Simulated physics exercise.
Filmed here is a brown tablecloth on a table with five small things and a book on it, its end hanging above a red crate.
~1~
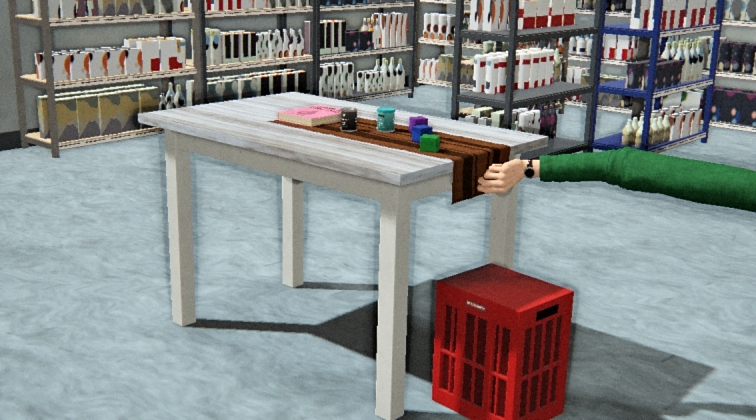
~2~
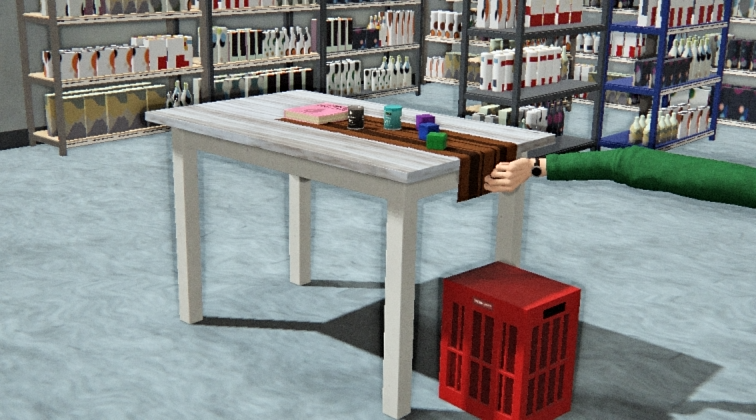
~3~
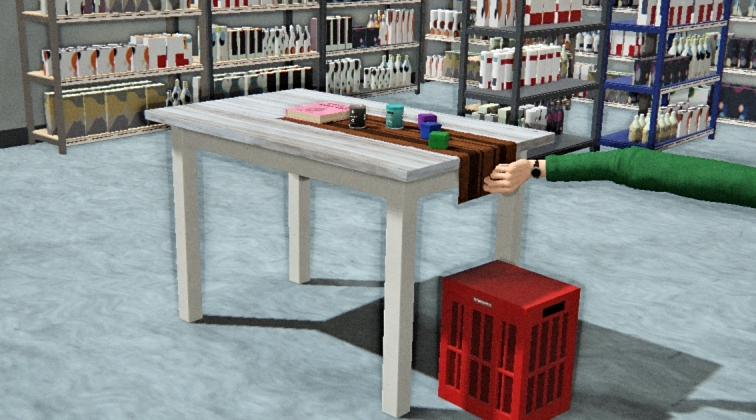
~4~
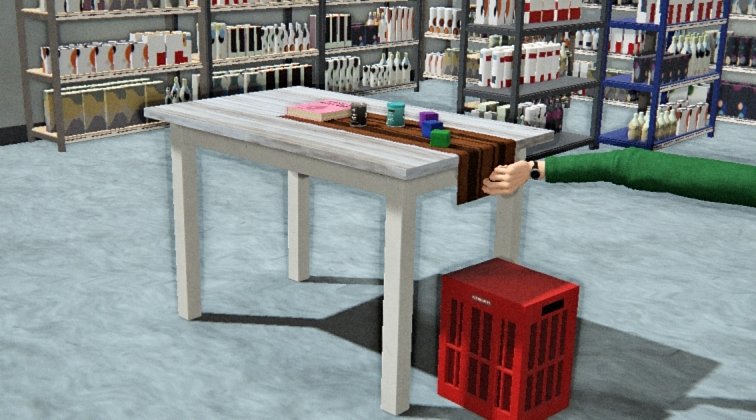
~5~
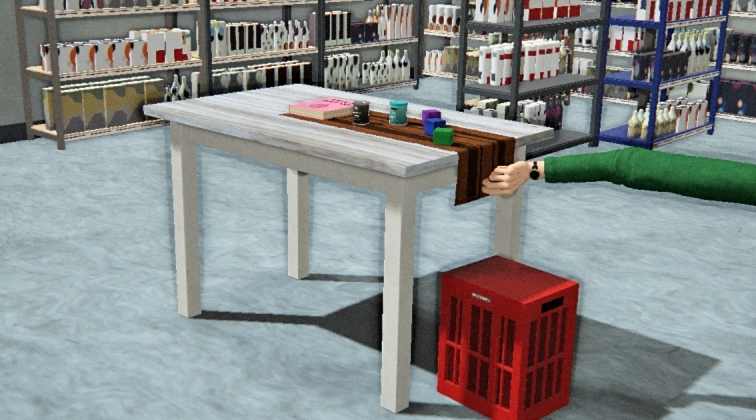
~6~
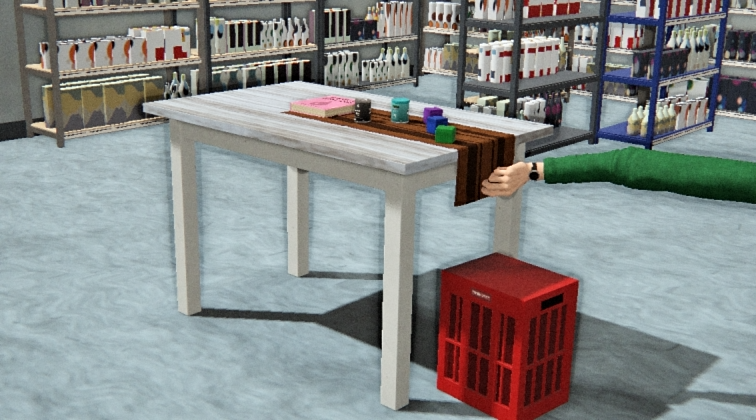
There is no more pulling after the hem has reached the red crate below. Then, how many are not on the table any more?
The number on top goes down by two.
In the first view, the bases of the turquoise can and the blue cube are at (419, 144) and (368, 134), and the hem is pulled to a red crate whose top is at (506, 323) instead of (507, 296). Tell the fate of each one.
As for the turquoise can, it leaves the top; as for the blue cube, it stays in place.
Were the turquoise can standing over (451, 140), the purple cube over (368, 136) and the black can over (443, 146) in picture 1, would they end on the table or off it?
As for the turquoise can, it tips off; the purple cube stays where it is; the black can tips off.
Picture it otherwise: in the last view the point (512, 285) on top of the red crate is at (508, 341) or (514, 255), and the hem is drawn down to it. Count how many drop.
For the first height 4, for the second 1.
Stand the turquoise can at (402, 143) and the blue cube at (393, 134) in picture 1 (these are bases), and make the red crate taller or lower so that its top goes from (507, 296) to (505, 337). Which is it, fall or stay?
Looks like the turquoise can ends up down, and the blue cube ends up down.
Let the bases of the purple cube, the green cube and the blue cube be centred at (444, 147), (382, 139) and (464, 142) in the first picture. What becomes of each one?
The purple cube would end up off, the green cube would stay in place, the blue cube would end up off.
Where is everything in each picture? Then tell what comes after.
In the first frame, hem (451, 204); green cube (430, 136); blue cube (422, 126); purple cube (419, 118); turquoise can (386, 109); black can (349, 109); top of the crate (507, 296).
In the second frame, hem (457, 202); green cube (437, 134).
In the third frame, hem (458, 205); blue cube (431, 123).
In the fourth frame, hem (457, 205); purple cube (429, 113); top of the crate (513, 290).
In the fifth frame, hem (454, 206); turquoise can (399, 102).
In the sixth frame, hem (454, 207); green cube (446, 127); blue cube (437, 117); purple cube (433, 108); turquoise can (400, 99); black can (363, 100).
Soon after, hem near (484, 217); all still up.
After that, hem near (484, 243); green cube gone.
And then, hem on the crate; green cube and blue cube gone.
In the end, hem on the crate; green cube and blue cube gone. The count of fallen things is two.
